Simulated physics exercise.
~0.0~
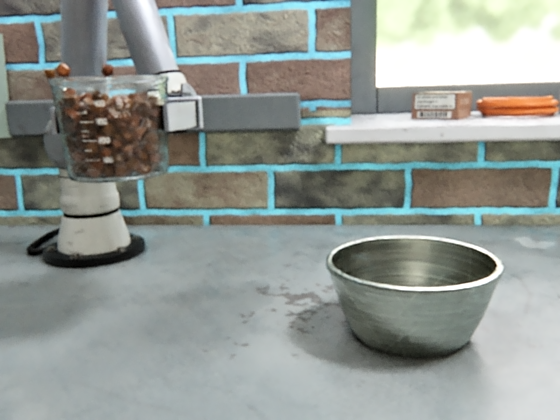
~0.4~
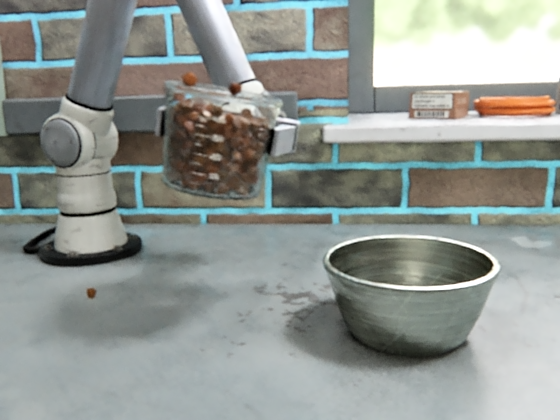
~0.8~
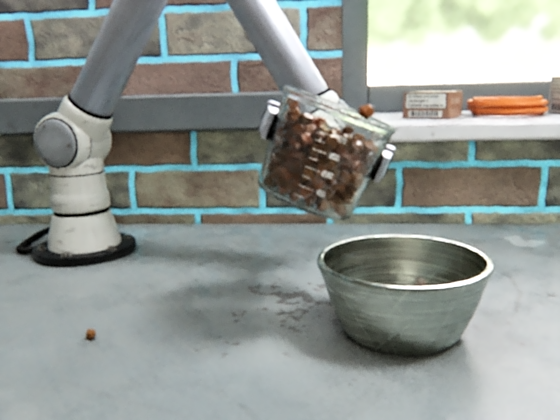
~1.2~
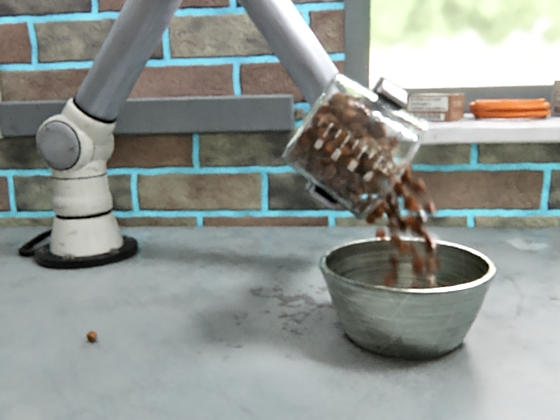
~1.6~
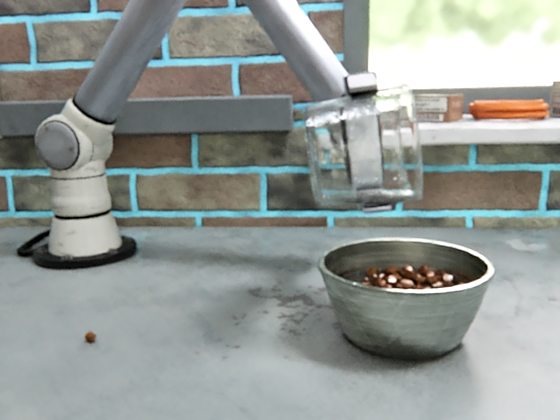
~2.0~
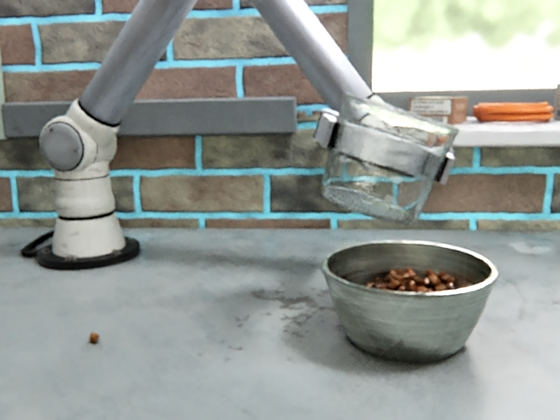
The clip shows a robot arm carrying a clear beaker of brown pellets to the right across a grey table, dropping one pellet, then tipping the rest into a metal-looking bowl. The emptied beaker tilts back towards upright above the bowl, and the stray pellet remains on the table.
